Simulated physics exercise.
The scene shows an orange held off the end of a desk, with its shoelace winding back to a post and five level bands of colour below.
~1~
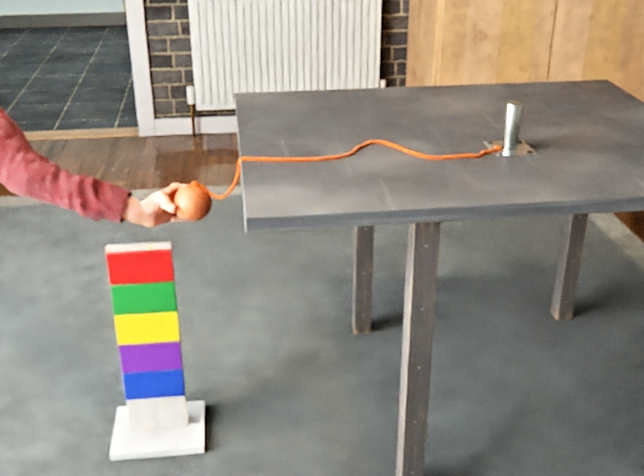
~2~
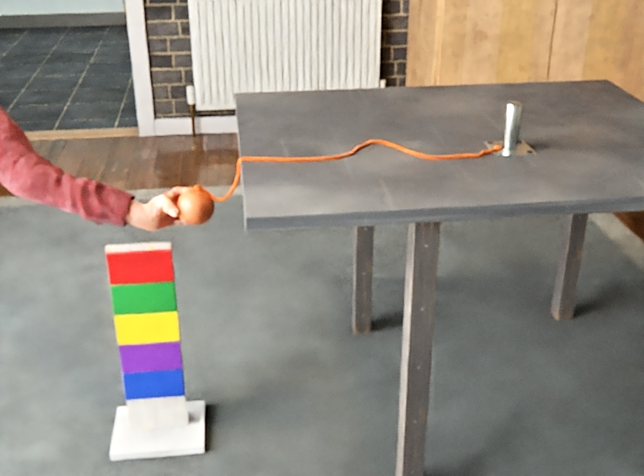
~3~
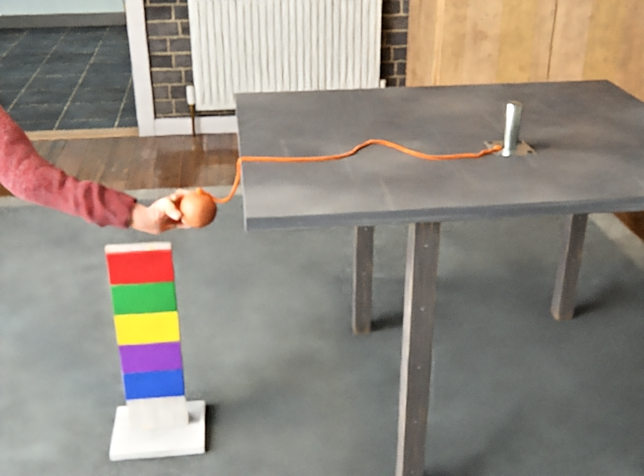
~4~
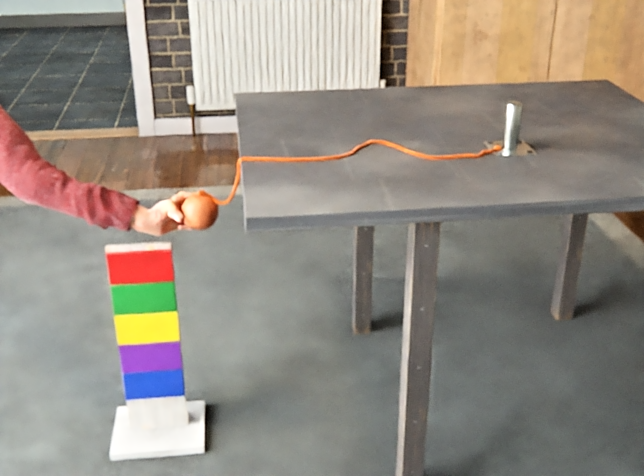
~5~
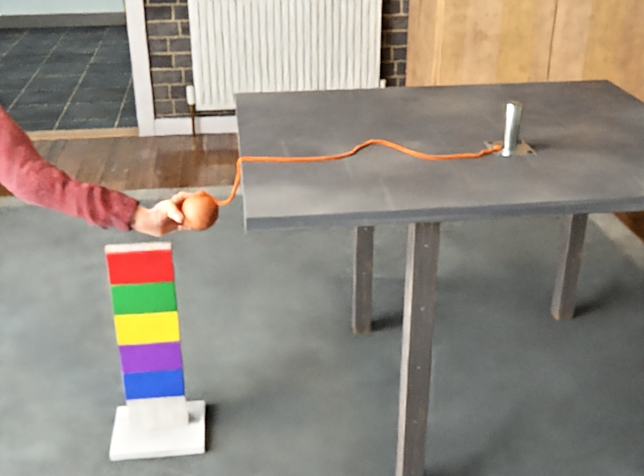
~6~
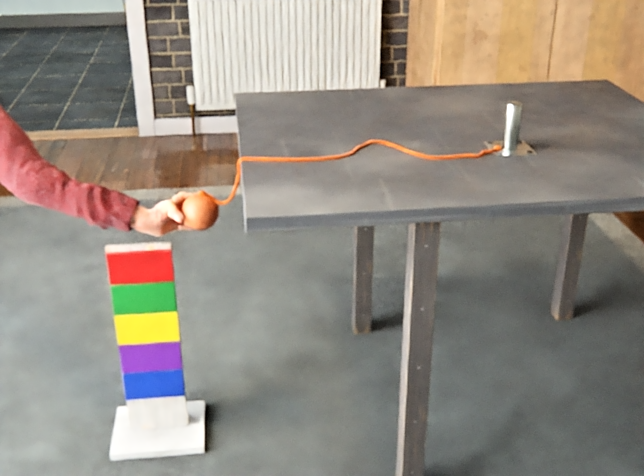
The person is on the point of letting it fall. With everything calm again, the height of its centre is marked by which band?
By the green band.
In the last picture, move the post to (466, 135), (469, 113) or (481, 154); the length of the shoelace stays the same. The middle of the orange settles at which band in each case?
Going case by case, it's yellow, green and finally yellow.
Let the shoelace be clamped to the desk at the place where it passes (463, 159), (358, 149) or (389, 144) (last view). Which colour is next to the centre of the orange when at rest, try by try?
For the first place it's green, for the second red, and for the third red.
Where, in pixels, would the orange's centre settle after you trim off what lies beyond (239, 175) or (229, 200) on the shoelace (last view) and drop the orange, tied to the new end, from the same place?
Case by case: Roughly (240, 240), then roughly (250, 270).
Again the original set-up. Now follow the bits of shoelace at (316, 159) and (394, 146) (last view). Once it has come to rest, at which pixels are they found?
(261, 157) for the first, (367, 153) for the second.
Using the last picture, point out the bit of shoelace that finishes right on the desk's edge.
The piece you want is at about (292, 160).
A little later, orange near (228, 279); level with green.
Next, orange near (261, 296); level with green.
When it is over, orange near (244, 296); level with green. The shoelace holds its middle at green.
